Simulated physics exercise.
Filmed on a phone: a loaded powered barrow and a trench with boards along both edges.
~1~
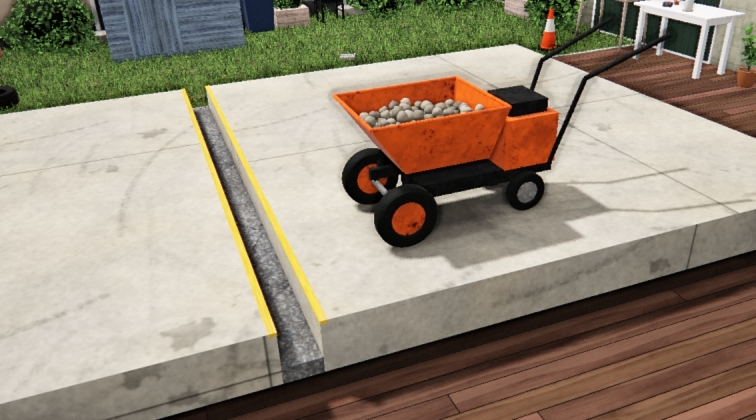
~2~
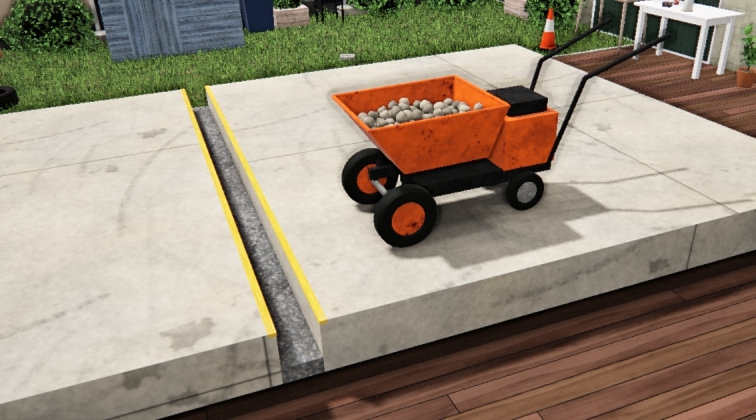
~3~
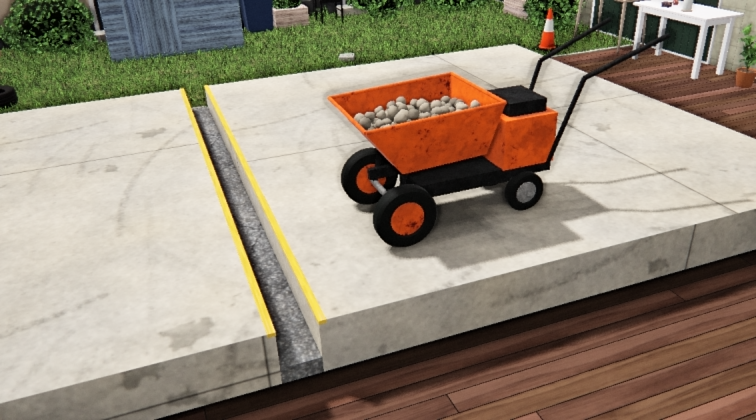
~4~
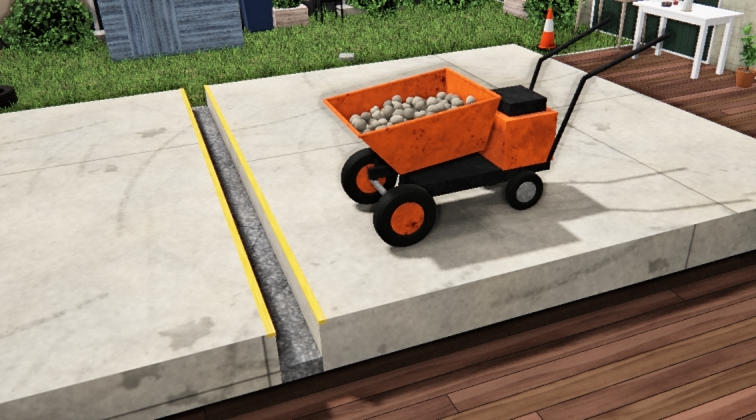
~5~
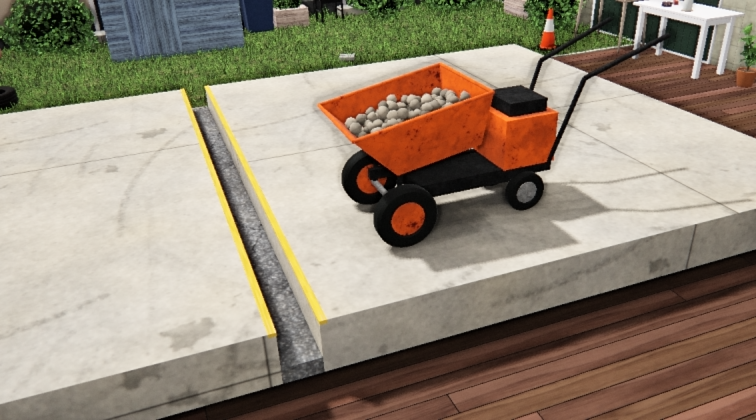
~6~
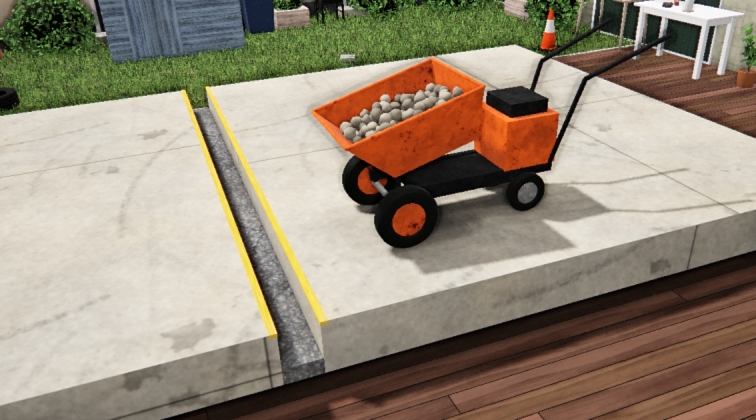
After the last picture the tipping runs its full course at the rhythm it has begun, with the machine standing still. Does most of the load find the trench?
The trench takes over half.
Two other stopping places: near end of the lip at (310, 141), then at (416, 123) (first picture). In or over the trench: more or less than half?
In turn: Less than half; less than half.
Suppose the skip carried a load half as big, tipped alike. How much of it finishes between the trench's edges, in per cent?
Some 80 per cent.
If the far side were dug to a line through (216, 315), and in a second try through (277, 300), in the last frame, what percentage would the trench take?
Roughly 80 per cent, and 40 per cent.
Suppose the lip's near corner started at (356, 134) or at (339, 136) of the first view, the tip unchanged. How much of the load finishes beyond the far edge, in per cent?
About 20 and 50 per cent.
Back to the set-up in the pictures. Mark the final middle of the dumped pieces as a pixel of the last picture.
At about (266, 266).
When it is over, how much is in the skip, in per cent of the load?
About 15 per cent.
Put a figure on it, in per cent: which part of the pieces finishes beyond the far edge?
It comes to 15 per cent or so.
Soon, skip tipped steeply; all in the skip.
A while on, skip tipped right over; most in the skip; a stray few short of the trench; about a quarter in or heaped over the trench; a stray few falling.
Towards the end, skip tipped right over; about a quarter in the skip; a small part short of the trench; about two thirds in or heaped over the trench; a small part beyond it.
Finally, skip tipped right over; a small part in the skip; a small part short of the trench; about two thirds in or heaped over the trench; a small part beyond it.
